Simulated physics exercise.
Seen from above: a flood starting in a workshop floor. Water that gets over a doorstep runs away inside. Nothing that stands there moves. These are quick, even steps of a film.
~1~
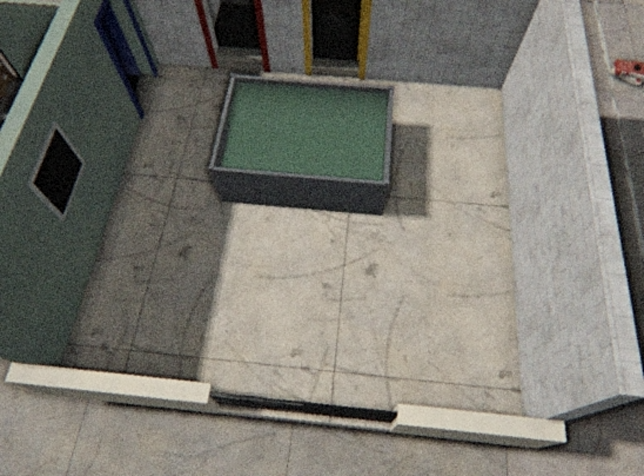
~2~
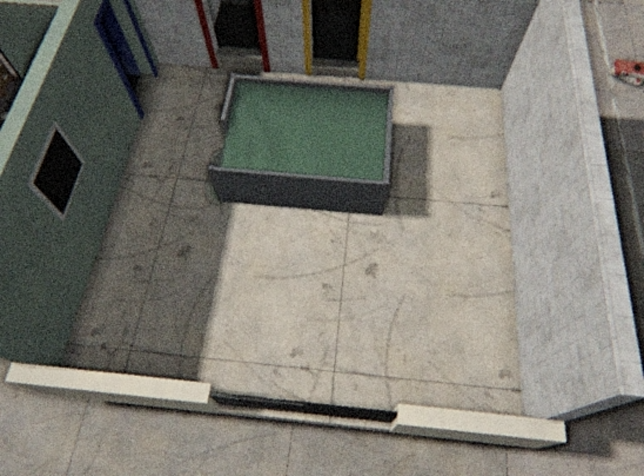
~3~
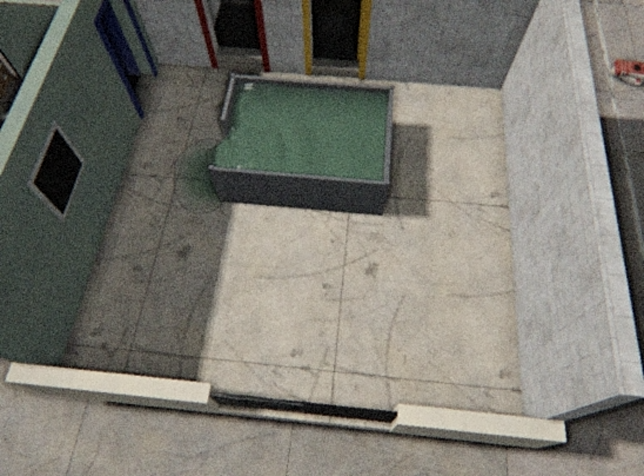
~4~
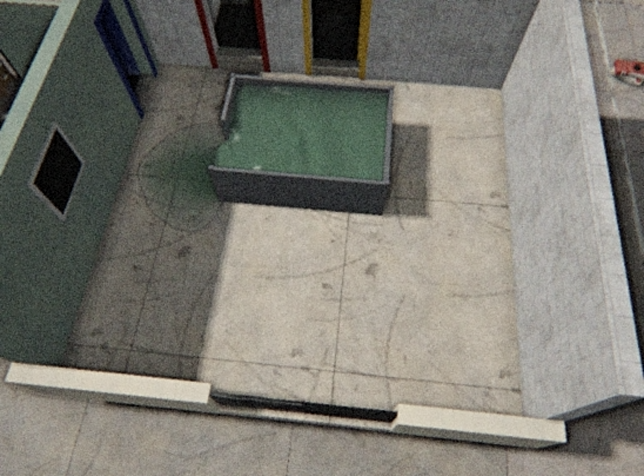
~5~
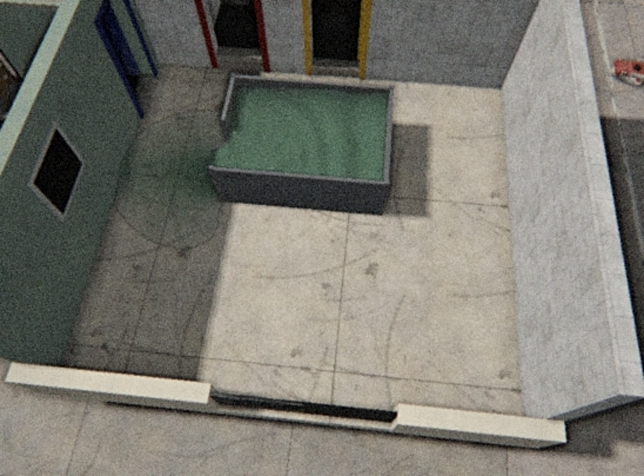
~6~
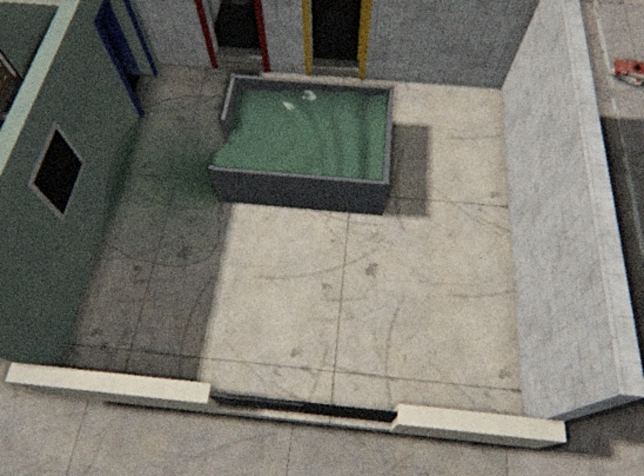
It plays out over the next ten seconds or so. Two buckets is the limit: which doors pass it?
One by one: The yellow door stays under that; the red door stays under that; the blue door takes more than that.
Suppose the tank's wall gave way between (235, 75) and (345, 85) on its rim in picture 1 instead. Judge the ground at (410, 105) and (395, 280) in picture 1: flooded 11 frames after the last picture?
In that order: Covered, no water.
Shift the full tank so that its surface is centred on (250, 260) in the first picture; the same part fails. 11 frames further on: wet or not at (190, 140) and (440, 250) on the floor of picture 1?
In turn: Covered, no water.
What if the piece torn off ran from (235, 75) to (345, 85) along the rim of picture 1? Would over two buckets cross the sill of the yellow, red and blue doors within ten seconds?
The yellow one is over, the red one takes more, the blue one lets more in.
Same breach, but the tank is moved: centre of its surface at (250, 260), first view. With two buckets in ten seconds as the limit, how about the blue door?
My reading: Blue door is over.
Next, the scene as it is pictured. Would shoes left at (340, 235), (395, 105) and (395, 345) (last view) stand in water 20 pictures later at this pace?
As listed: Dry, awash, under water.
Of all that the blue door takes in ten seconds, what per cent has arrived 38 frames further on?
About 80 per cent.
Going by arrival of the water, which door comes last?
Last comes the yellow one.
A moment on, water covers 20 % of the floor; the yellow door not reached, the red door wet at the sill, nothing in, the blue door under two buckets in.
Next, water covers 30 % of the floor; the yellow door not reached, the red door wet at the sill, nothing in, the blue door over two buckets in.
Then, water covers 55 % of the floor; the yellow door wet at the sill, nothing in, the red door wet at the sill, nothing in, the blue door over two buckets in.
Later, water covers 95 % of the floor; the yellow door wet at the sill, nothing in, the red door wet at the sill, nothing in, the blue door far over two buckets in.
In the end, water covers 100 % of the floor; the yellow door wet at the sill, nothing in, the red door wet at the sill, nothing in, the blue door far over two buckets in.
